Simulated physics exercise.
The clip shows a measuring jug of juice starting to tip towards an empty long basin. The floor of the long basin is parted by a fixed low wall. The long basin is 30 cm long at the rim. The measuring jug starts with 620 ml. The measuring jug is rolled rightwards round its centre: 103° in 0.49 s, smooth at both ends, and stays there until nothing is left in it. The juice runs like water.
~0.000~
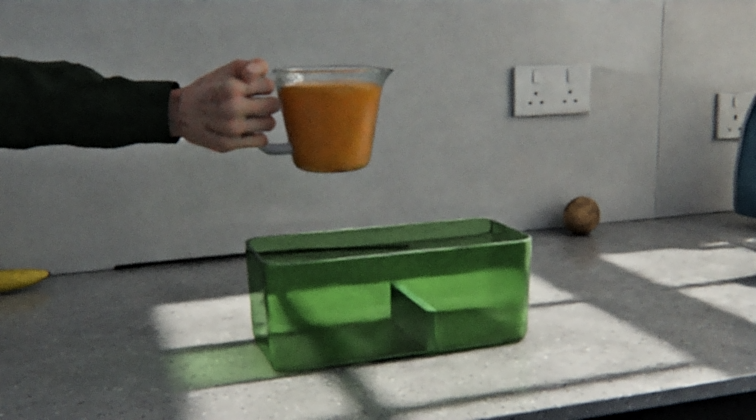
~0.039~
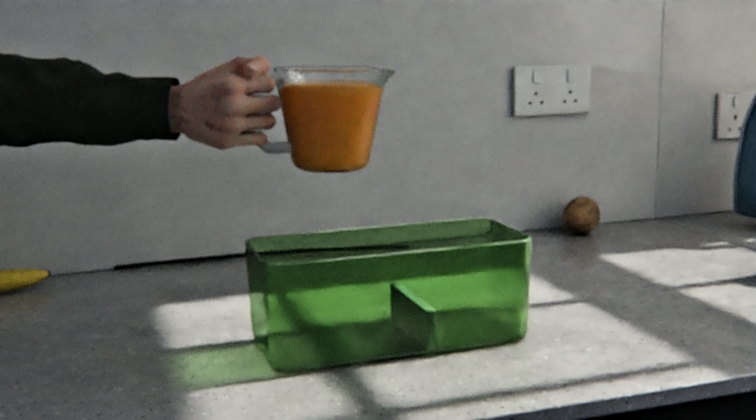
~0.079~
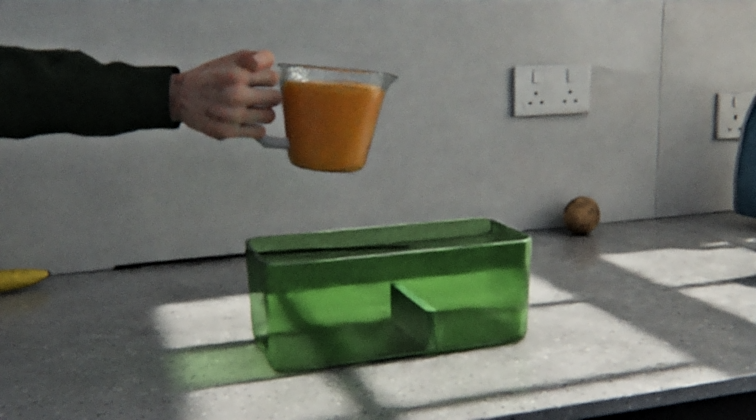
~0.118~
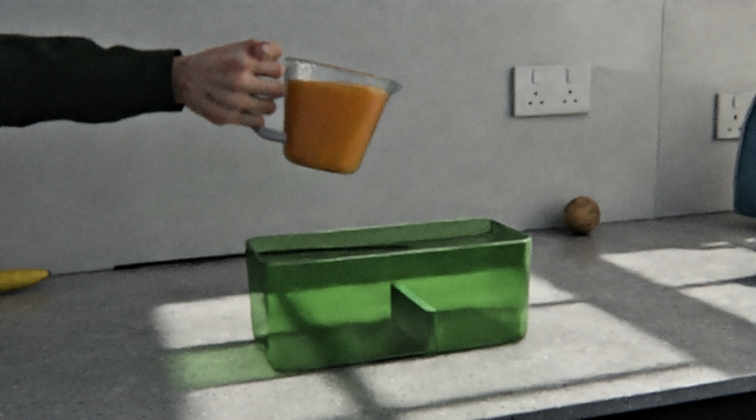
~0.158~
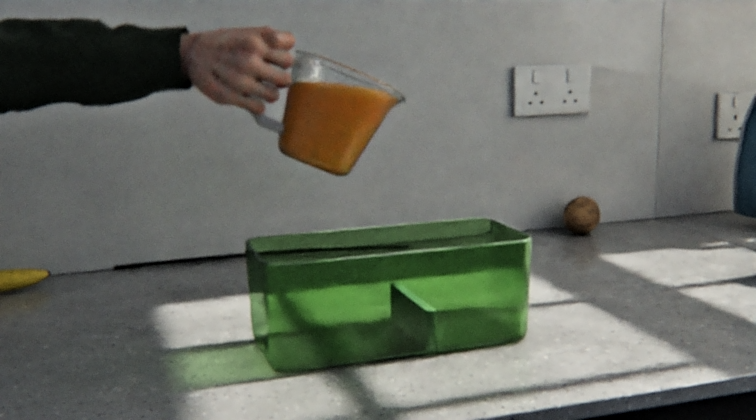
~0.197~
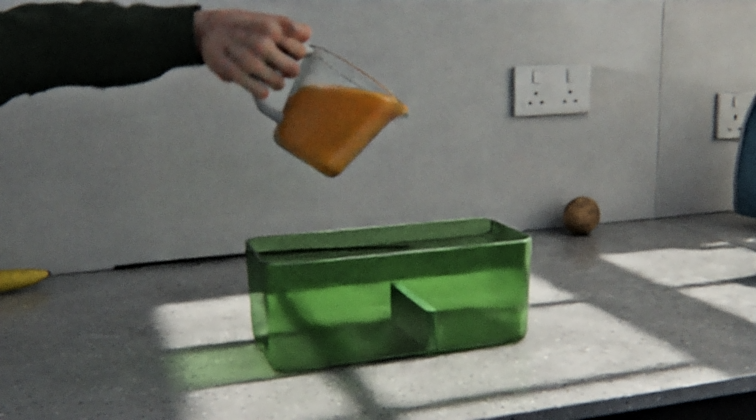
The video shows a hand holding a clear measuring jug of orange juice above an empty green long basin on a sunlit counter, then tilting it steadily rightwards until the juice reaches the rim on the right.
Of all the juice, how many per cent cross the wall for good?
Roughly 80 per cent is past the wall.
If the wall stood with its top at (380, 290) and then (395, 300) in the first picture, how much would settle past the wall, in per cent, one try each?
First 90, then 85 per cent.
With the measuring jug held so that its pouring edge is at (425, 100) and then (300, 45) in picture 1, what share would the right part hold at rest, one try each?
In turn about 85 and 10 per cent.
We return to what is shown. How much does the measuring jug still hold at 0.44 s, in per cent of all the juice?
About 38 per cent.
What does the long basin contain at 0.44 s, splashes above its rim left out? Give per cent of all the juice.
Some 30 per cent.
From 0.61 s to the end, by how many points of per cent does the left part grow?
About 10 per cent.
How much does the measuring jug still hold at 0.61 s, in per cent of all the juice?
Near 6 in a hundred.
After 0.44 s the tilt is 100° and 37 per cent is still to pour, 0 is left of the wall and 30 right of it.
After 0.61 s the tilt is 103° and 6 per cent is still to pour, 4 is left of the wall and 73 right of it.
After 0.79 s the tilt is 103° and 0 per cent is still to pour, 10 is left of the wall and 82 right of it.
After 0.99 s the tilt is 103° and 0 per cent is still to pour, 14 is left of the wall and 81 right of it.
In the end 14 per cent lies left of the wall, 80 right of it and 6 outside.
